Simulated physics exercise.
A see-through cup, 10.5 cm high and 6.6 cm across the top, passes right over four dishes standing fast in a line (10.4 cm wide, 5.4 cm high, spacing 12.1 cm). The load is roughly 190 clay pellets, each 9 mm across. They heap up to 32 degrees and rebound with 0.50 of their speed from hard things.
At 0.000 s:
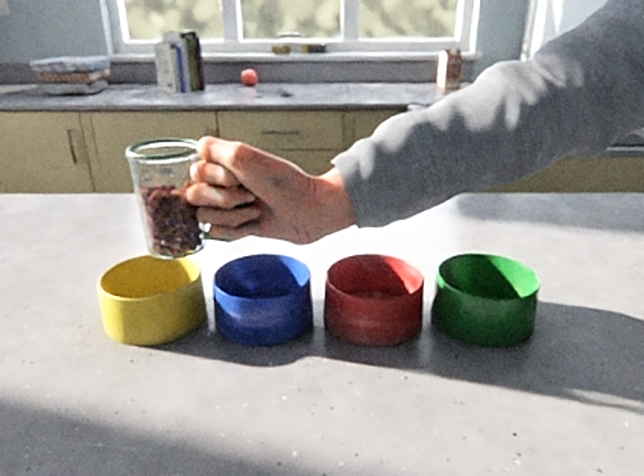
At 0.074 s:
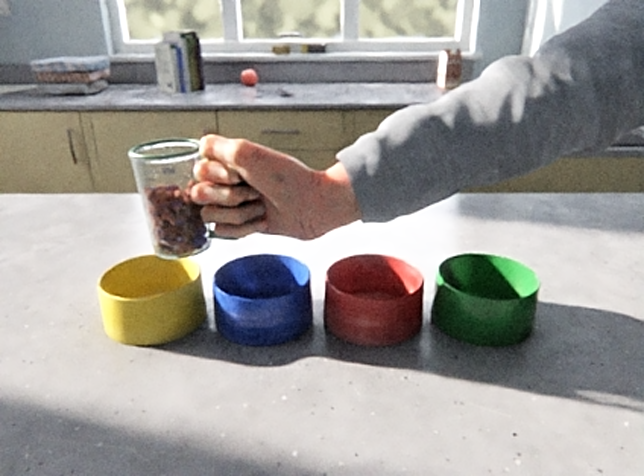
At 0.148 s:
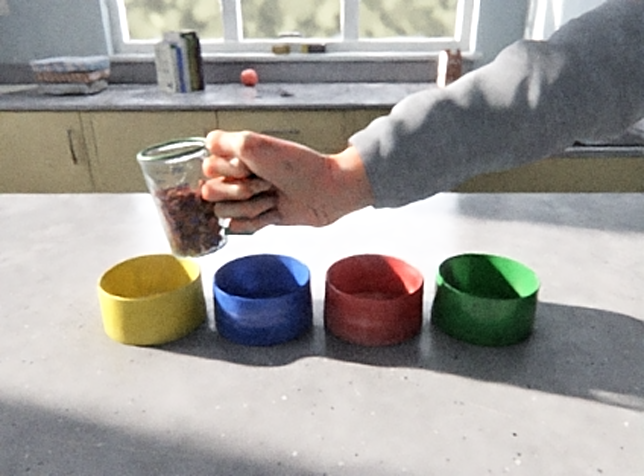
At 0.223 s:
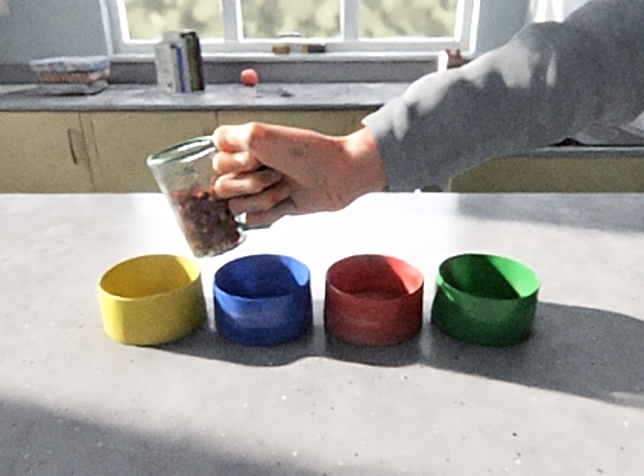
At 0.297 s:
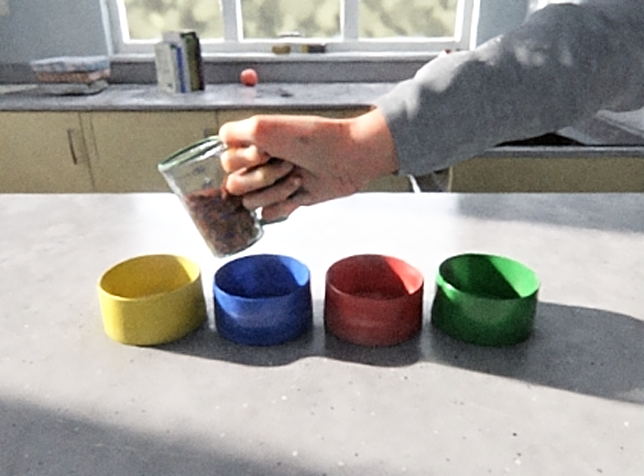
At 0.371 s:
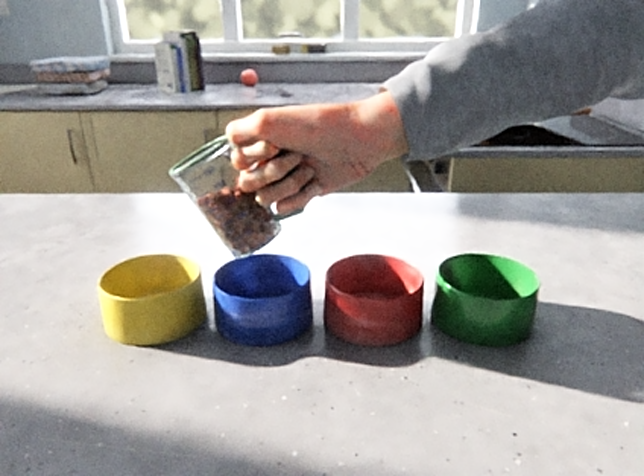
A hand at the end of a grey-sleeved arm reaches in from the right, holding a clear cup partly filled with brown pellets in a sunlit kitchen, seen from across a grey counter. Yellow, blue, red and green dishes stand in a row from left to right below, with a window behind. The hand moves the cup rightward from above the yellow dish towards the blue, tilting it steadily leftward, while the camera stays still.
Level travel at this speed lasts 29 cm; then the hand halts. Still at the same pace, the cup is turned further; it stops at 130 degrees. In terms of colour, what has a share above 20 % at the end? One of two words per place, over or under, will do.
Red - over, blue - under, green - under, yellow - under, counter - under.
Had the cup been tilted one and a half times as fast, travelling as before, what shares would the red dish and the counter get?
The red dish would get 40 and the counter 30.
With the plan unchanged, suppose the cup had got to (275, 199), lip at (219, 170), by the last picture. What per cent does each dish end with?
Red 100; blue 0; green 0; yellow 0.
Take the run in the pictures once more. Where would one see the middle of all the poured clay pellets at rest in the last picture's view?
Somewhere near (375, 303) in the last picture.
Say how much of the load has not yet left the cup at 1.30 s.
Somewhere close to 95 percent.
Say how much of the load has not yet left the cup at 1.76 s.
0 %.
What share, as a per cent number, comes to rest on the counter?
About 0 %.
After 0.93 s, tilt 80 degrees; cup holds 100 %.
After 1.30 s, tilt 113 degrees; cup holds 95 %, red 5 %.
After 1.76 s, tilt 130 degrees; cup holds 0 %, red 100 %.
At rest (2.2 s), red 100 %, blue 0 %, green 0 %, yellow 0 %, counter 0 %.
